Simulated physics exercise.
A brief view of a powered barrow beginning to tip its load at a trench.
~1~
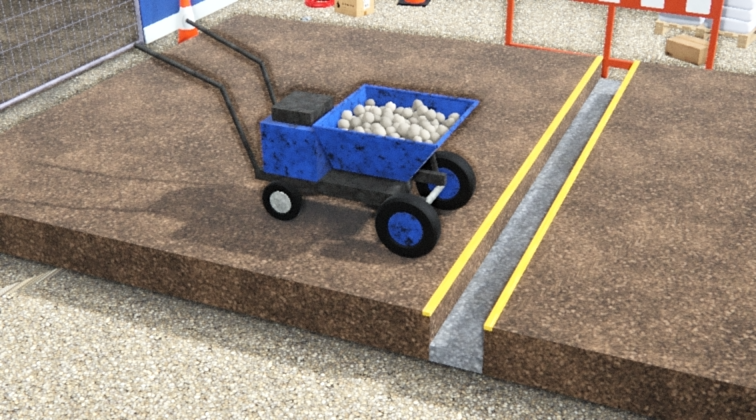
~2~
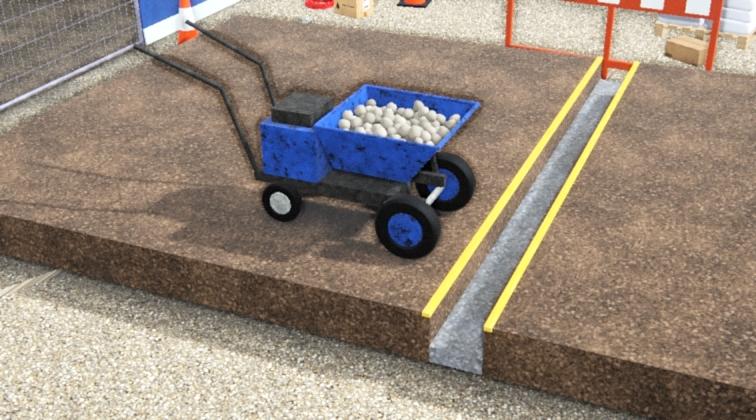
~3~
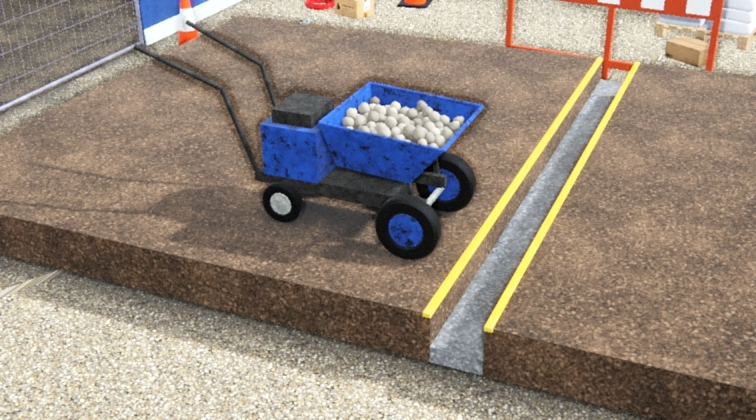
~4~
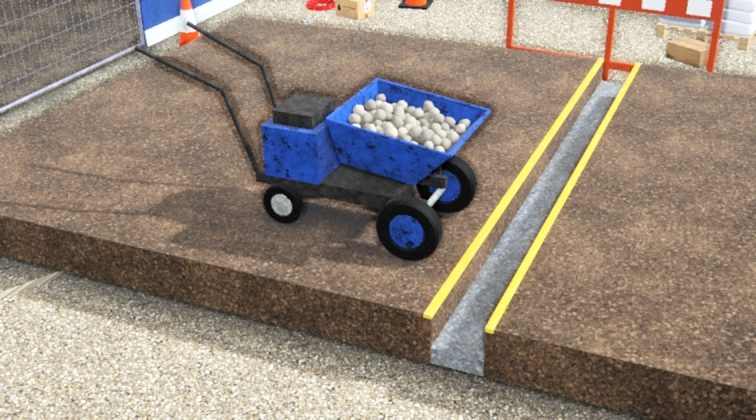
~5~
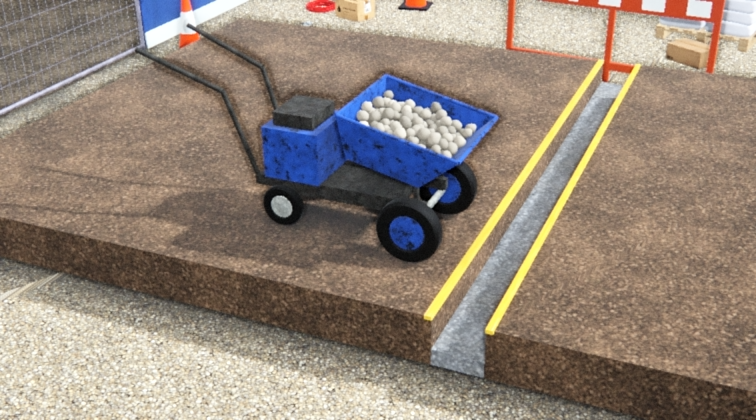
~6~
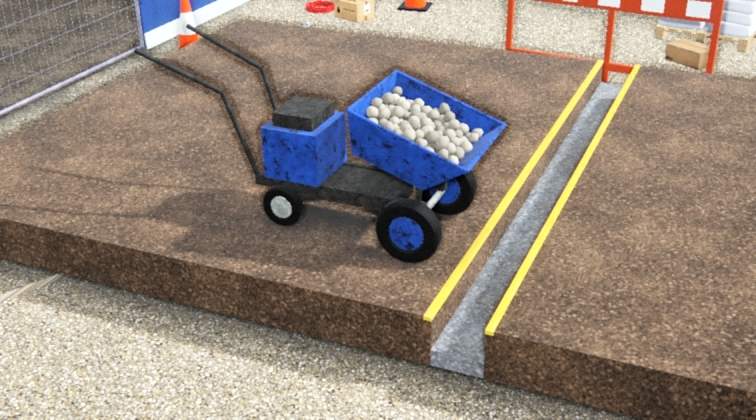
A blue powered barrow with black handles stands on a raised slab of brown ground, seen from above and to the side in bright light. Pale river pebbles fill its skip, a narrow grey trench edged by yellow strips lies to the right, and fencing and orange-and-white barriers stand behind. The skip starts level, then tilts gradually forward to the right, its rear rising while the wheels stay still.
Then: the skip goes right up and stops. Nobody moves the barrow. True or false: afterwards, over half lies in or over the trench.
False.
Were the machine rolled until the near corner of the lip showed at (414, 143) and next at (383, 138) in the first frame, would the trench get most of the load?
To start, the greater share; after that, the greater share.
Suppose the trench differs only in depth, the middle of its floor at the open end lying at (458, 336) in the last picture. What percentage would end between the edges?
Estimate: Approx. 10 per cent.
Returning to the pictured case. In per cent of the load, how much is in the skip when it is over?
It is some 5 percent.
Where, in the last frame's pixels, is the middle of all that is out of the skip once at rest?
Roughly at (567, 255), give or take.
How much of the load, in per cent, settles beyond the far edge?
About 80 %.
Just after the last frame, skip tipped steeply; every one in the skip.
A moment on, skip tipped right over; the larger part in the skip; just a few in or heaped over the trench; roughly a quarter beyond it; just a few falling.
Further on, skip tipped right over; roughly a quarter in the skip; about a tenth in or heaped over the trench; the larger part beyond it.
When it is over, skip tipped right over; about a tenth in the skip; about a tenth in or heaped over the trench; the larger part beyond it.
